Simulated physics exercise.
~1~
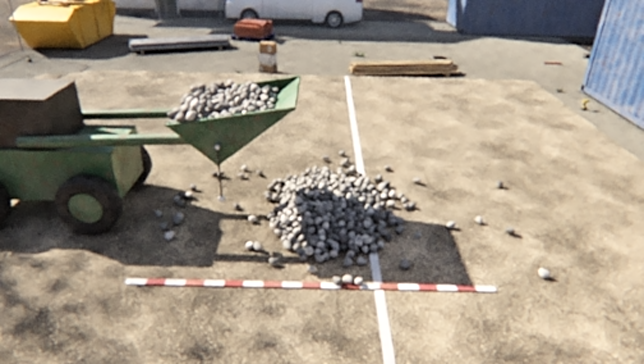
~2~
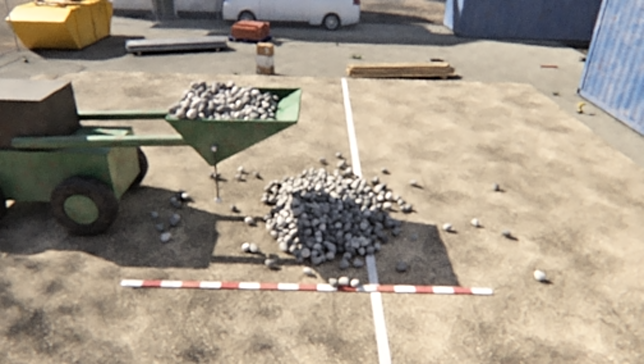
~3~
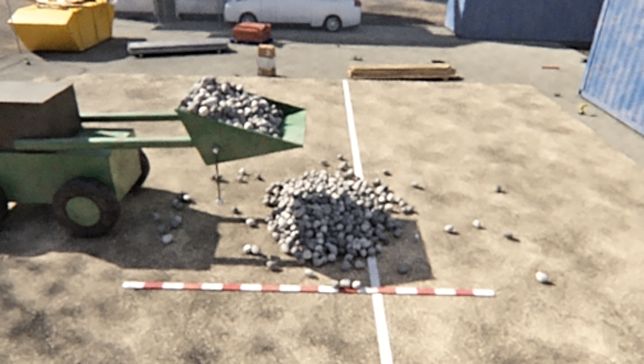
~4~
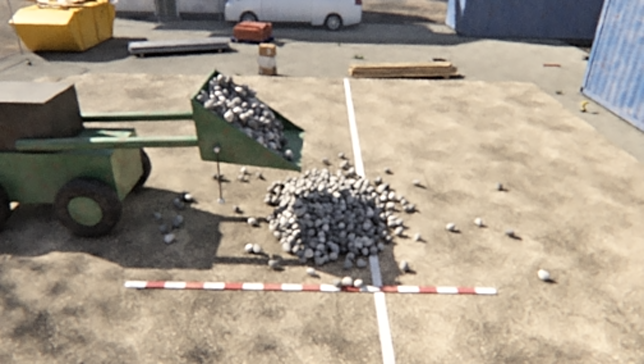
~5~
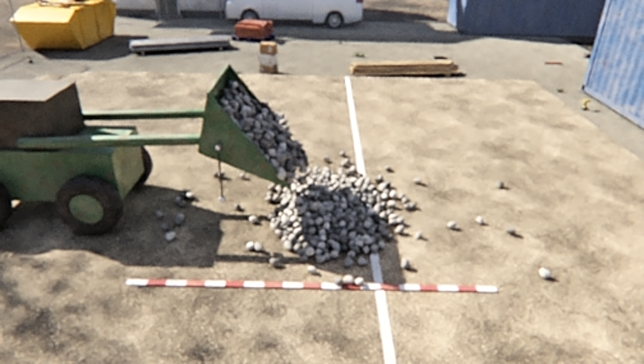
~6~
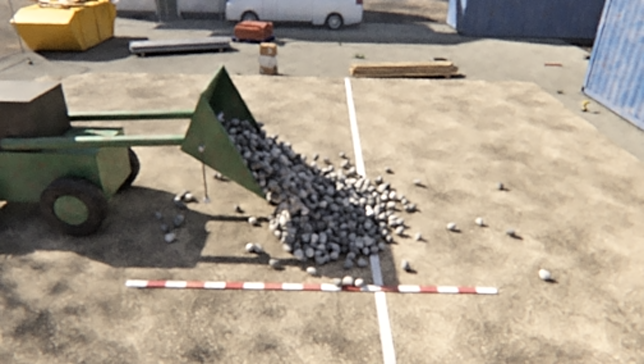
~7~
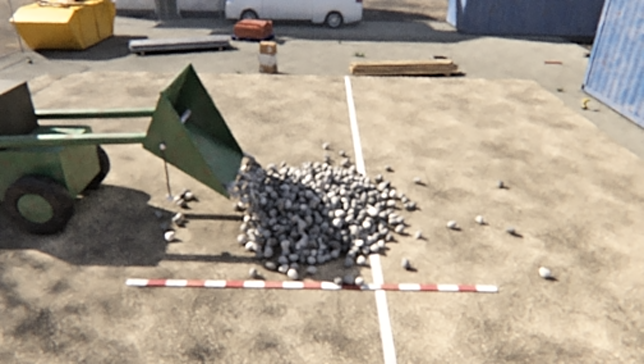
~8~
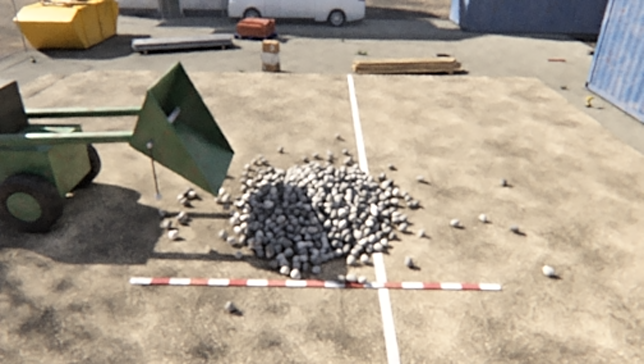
A green loader tips its bucket of grey stones onto a pile while backing away left.
